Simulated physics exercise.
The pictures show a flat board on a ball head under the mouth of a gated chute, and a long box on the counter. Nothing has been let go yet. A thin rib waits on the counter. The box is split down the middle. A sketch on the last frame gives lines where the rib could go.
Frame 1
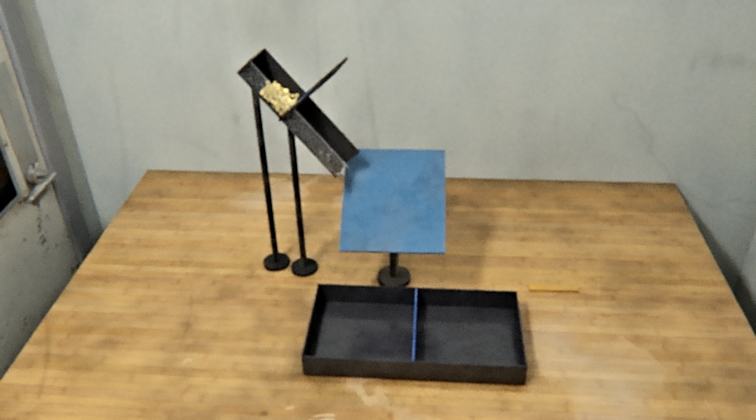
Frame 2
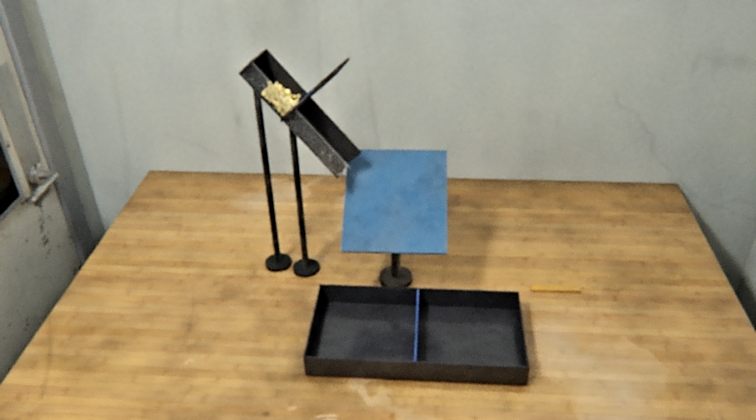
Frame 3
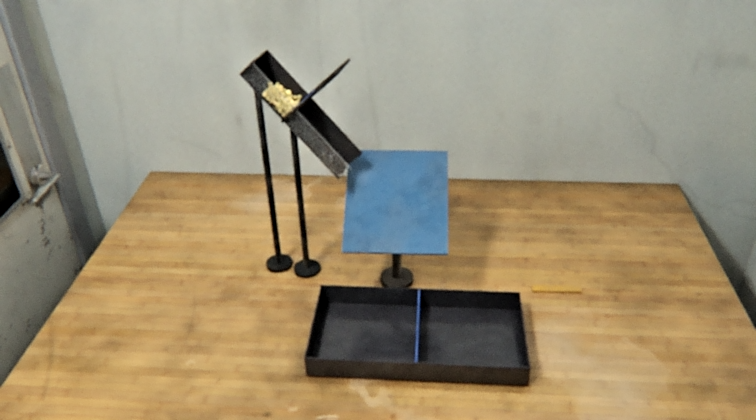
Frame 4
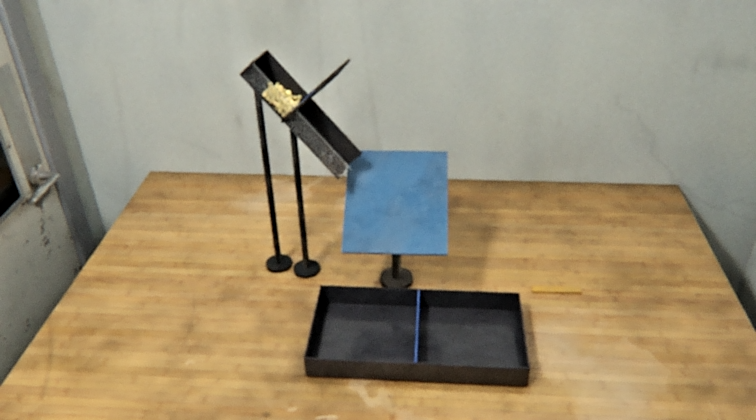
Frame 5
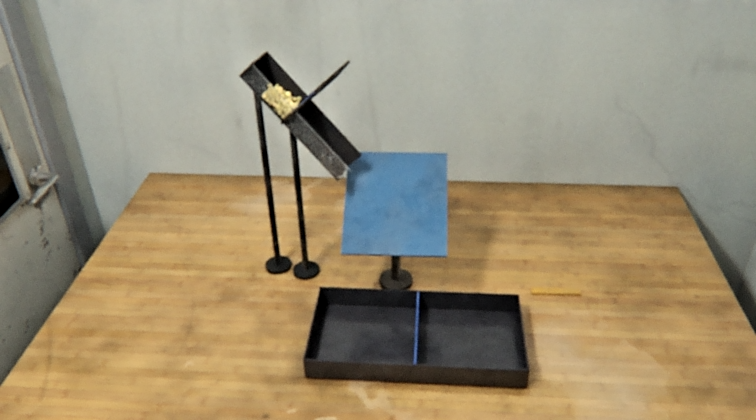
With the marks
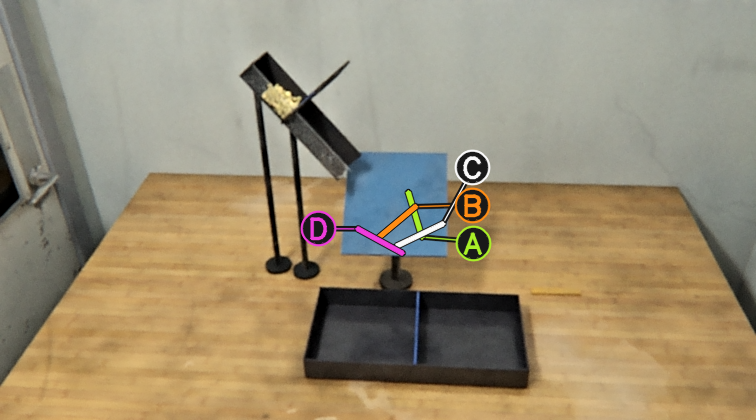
A wooden counter against a pale grey wall is seen from the front and slightly above. A dark chute on two thin black stands slopes down to the right at upper left, pale yellow beans heaped behind its gate, its mouth by a tilted blue board above a long black box split by a blue divider, with a thin yellow strip lying at right. Nothing visibly moves apart from a barely noticeable shift of the view.
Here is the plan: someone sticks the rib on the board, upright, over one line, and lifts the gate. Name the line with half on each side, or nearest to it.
The answer is line A.
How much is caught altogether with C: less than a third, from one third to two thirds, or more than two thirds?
It is more than two thirds.
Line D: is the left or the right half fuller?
More lands on the right.
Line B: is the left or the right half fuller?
More lands on the left.
On the marked copy, line A from (408, 192) to (421, 237); line B from (415, 206) to (377, 238); line C from (442, 223) to (396, 245); line D from (357, 228) to (402, 253).
If A is chosen, of what is caught, about half in the left half, about half in the right.
If B is chosen, of what is caught, nearly all in the left half, a stray few in the right.
If C is chosen, of what is caught, nearly all in the left half, a small part in the right.
If D is chosen, of what is caught, a small part in the left half, most in the right.
